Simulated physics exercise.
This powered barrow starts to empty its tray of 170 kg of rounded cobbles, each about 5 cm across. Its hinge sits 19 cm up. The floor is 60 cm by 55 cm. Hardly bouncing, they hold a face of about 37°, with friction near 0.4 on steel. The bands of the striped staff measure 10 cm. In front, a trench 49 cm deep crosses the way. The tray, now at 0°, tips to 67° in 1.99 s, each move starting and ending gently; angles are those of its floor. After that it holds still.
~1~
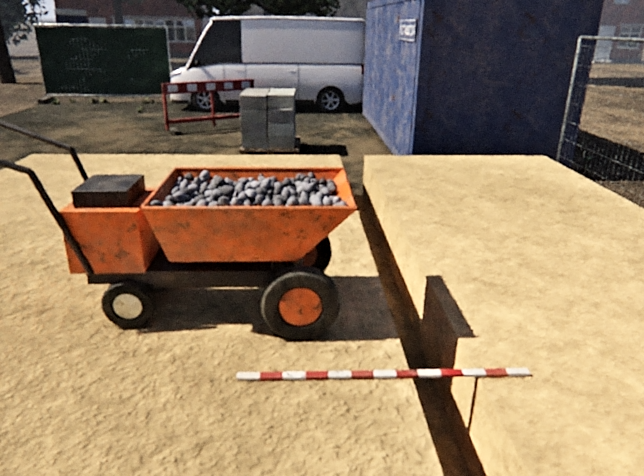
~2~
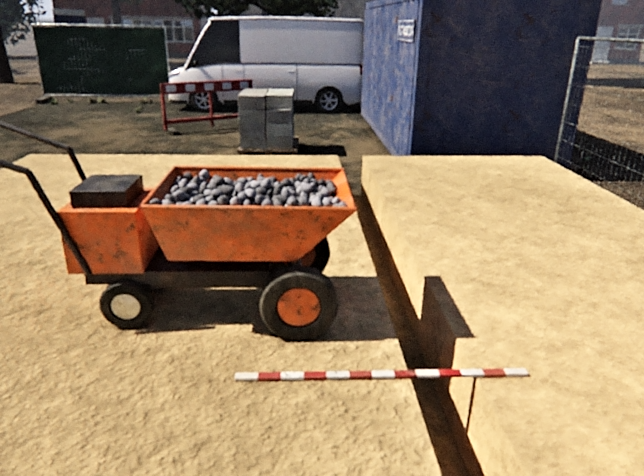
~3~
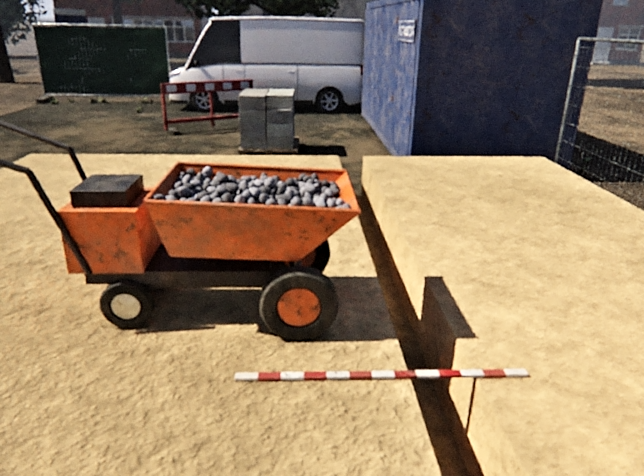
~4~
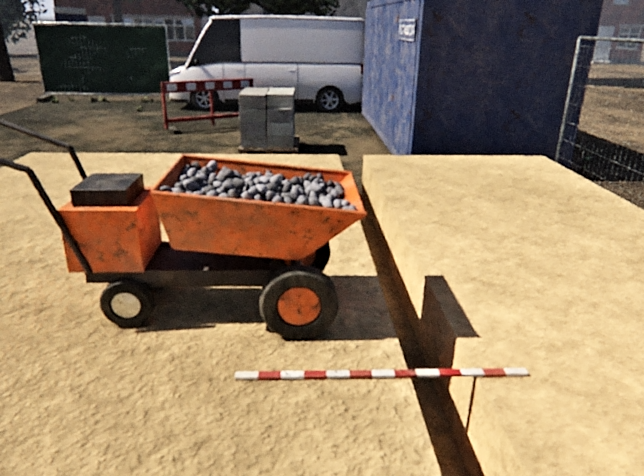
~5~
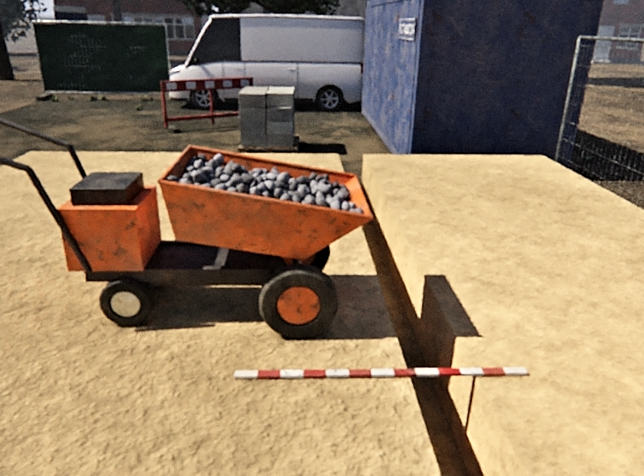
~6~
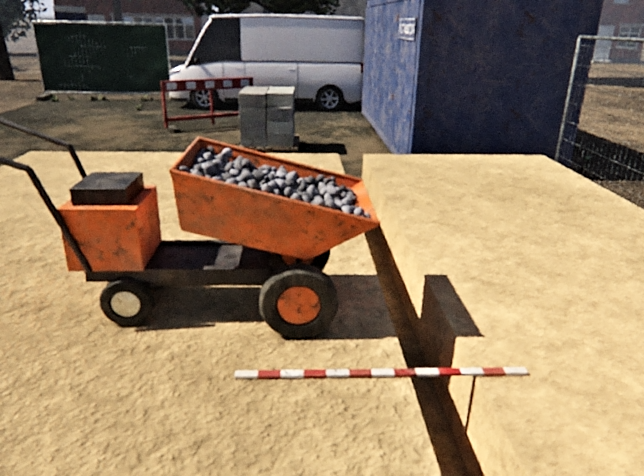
A sunlit building site with sandy ground is seen from slightly above, looking across a narrow trench towards a white van, a dark green panel and a blue container. An orange powered barrow full of grey cobbles stands left of the trench, behind a red-and-white striped staff lying across it. The tray's left end rises gradually, tilting it down towards the right, while the wheels and camera stay still.
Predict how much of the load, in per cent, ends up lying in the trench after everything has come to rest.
Roughly 75 per cent of it.
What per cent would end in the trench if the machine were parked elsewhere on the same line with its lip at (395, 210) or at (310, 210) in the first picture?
30 and 90 %.
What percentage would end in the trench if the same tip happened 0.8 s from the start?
Estimate: About 65 %.
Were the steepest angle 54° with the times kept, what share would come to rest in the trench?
Then about 60 per cent.
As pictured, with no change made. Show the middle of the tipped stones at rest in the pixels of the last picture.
Around (419, 356).
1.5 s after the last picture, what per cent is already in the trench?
About 40 per cent by then.
Then, 0.9 s after the last picture the floor is at 56°, 97 % in the tray, 2 % in the trench; the foremost stones are at (421, 277).
Then, 1.5 s after the last picture the floor is at 67°, 40 % in the tray, 42 % in the trench, 18 % past the trench; the foremost stones are at (520, 300).
Then, 1.8 s after the last picture the floor is at 67°, 16 % in the tray, 59 % in the trench, 25 % past the trench; the foremost stones are at (566, 299).
Then, 3.8 s after the last picture the floor is at 67°, 0 % in the tray, 75 % in the trench, 25 % past the trench; the foremost stones are at (579, 299).
